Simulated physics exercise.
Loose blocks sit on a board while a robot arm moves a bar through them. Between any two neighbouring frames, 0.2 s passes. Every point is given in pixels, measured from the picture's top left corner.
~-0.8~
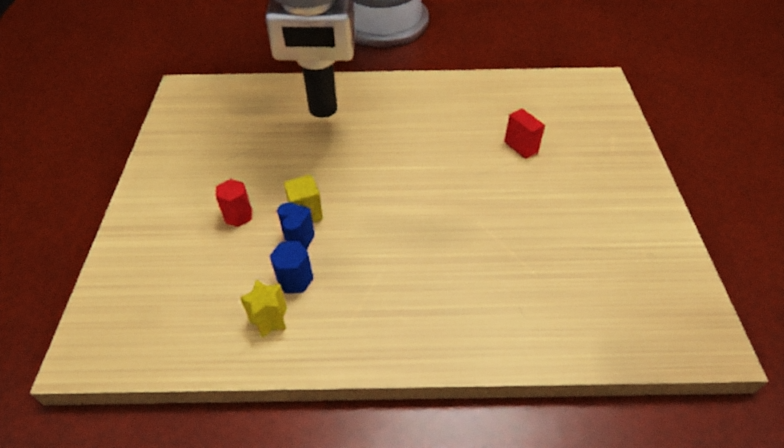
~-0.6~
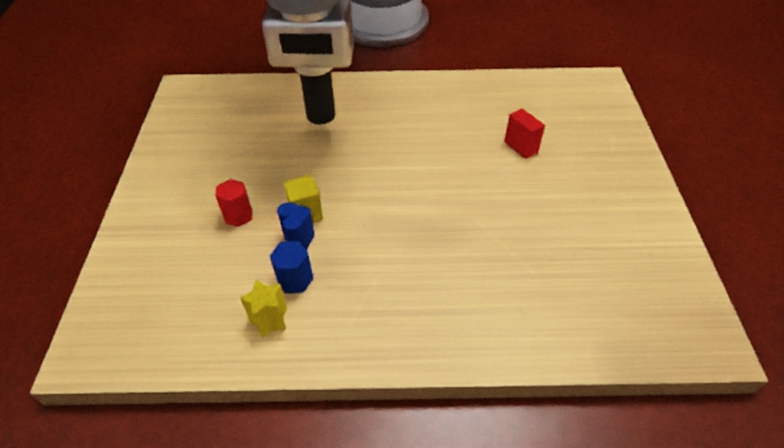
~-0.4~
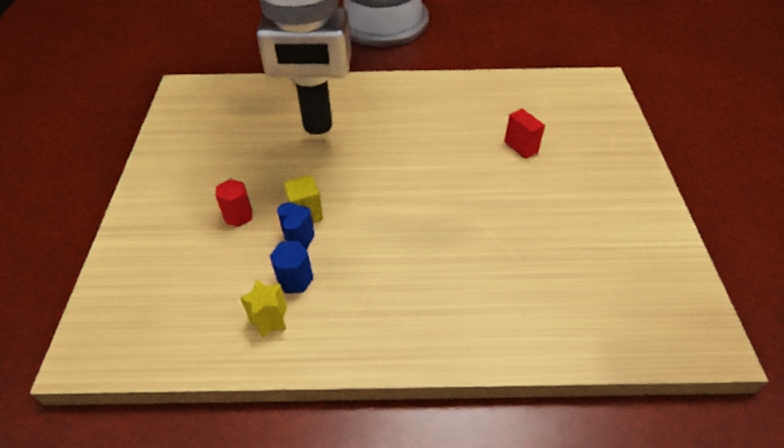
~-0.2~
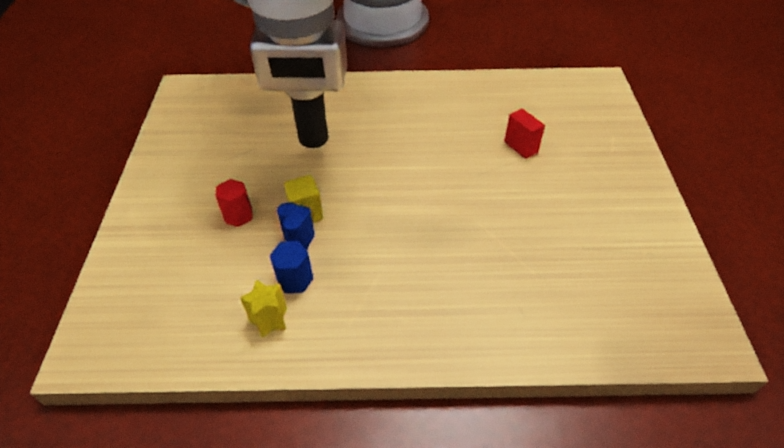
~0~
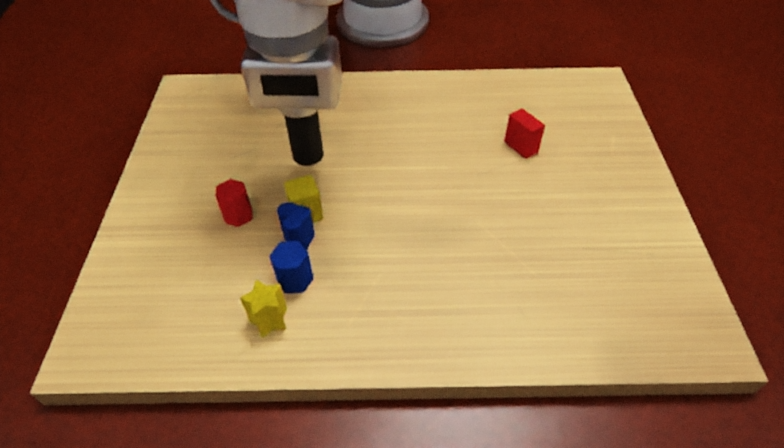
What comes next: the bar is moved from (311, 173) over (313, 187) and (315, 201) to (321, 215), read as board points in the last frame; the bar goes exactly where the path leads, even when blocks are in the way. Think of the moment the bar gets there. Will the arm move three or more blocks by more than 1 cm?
Short answer: No.
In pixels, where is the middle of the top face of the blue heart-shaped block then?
I'd say the blue heart-shaped block ends with its top centre at (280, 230).
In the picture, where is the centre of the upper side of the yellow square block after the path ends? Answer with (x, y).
Final place: (300, 211).
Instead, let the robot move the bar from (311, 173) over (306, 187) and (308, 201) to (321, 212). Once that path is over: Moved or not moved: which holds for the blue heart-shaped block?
The block in question is displaced by the end.
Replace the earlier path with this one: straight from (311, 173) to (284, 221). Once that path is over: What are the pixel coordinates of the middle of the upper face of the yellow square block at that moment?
It is at (300, 211).
What follows on the original path. Halfway along, bar (311, 177); yellow square block (301, 191), turned 15° clockwise.
At the end, bar (318, 198); red hexagonal block still; blue hexagonal block (287, 257), turned 15° anticlockwise; blue heart-shaped block (280, 230); yellow square block (300, 211), turned 50° clockwise.
